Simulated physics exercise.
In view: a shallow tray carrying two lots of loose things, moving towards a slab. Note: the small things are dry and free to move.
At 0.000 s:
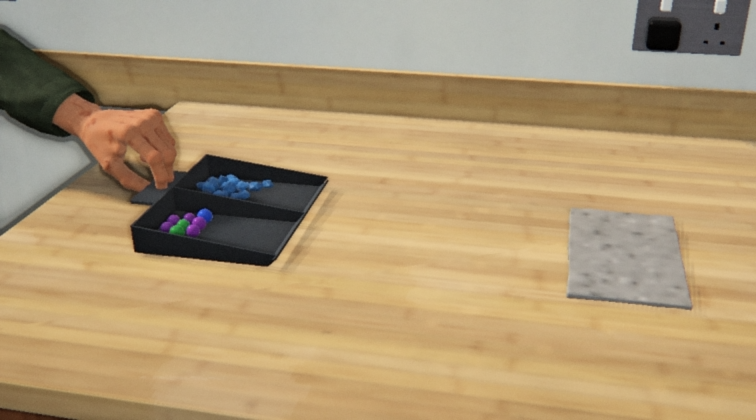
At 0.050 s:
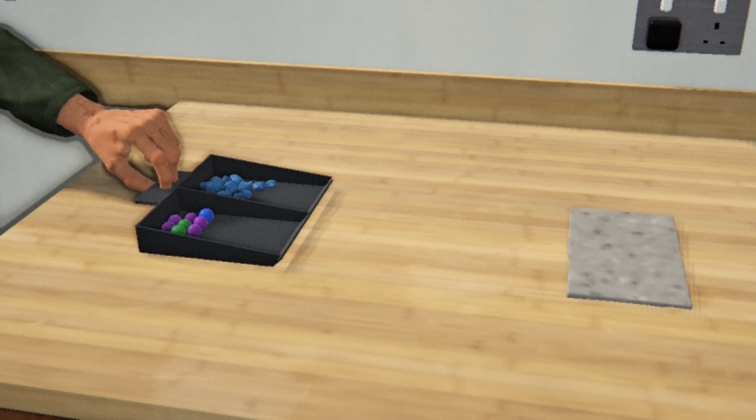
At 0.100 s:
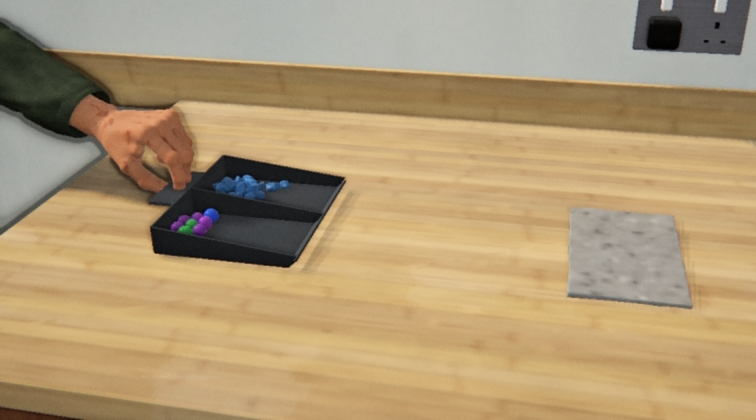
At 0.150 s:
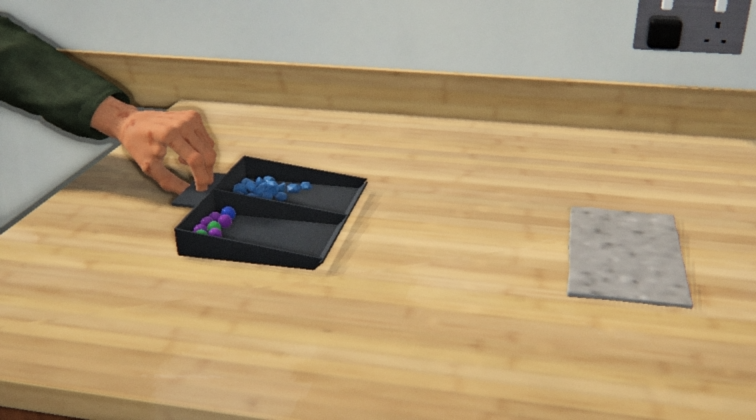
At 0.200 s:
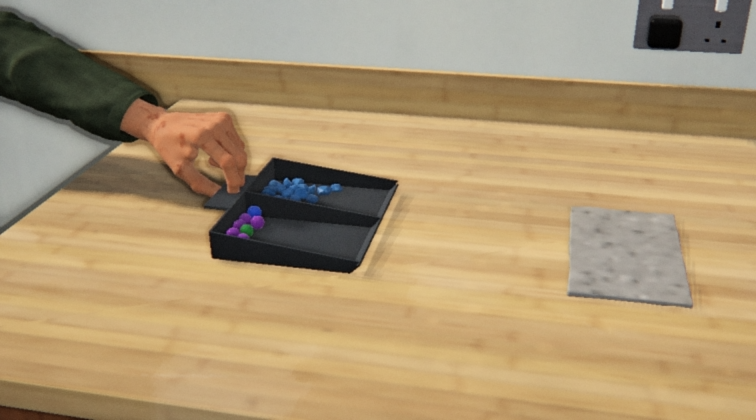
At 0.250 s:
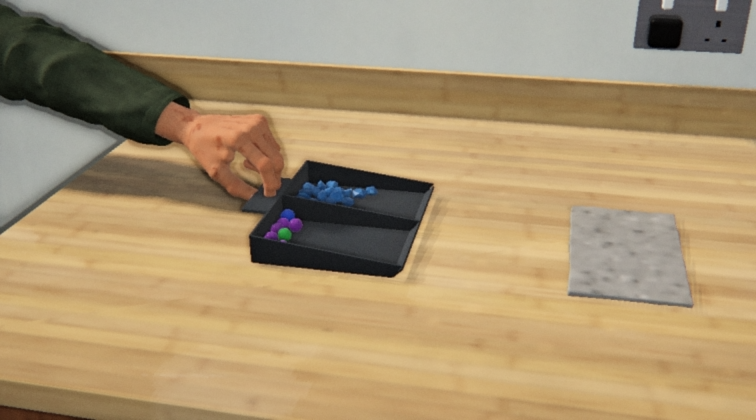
On a wooden countertop, a hand grips the tab of a black two-section tray holding blue stones at the back and purple, green and blue balls in front. The hand slides the tray slowly, then faster, rightward across the wood, narrowing the gap to a still grey speckled slab.
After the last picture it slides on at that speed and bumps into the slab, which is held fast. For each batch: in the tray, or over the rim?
Observed: The front batch overflows in part and the back batch is retained.
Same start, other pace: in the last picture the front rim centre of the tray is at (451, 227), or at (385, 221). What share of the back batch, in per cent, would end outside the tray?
Try one: 0 %. Try two: 0 %.
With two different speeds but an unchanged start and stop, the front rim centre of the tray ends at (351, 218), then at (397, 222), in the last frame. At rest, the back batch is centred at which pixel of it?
Near (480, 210) in the first try and near (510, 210) in the second.
Around 0.35 s, tray still sliding, front rim near (490, 231); front batch all inside; back batch all inside.
Around 0.56 s, tray stopped at the slab; front batch all inside, moved towards the front rim; back batch all inside, moved towards the front rim.
Around 0.77 s, tray stopped at the slab; front batch about half out of the tray; back batch all inside, moved towards the front rim.
Finally (1.6 s), tray stopped at the slab; front batch about half out of the tray; back batch all inside, moved towards the front rim.
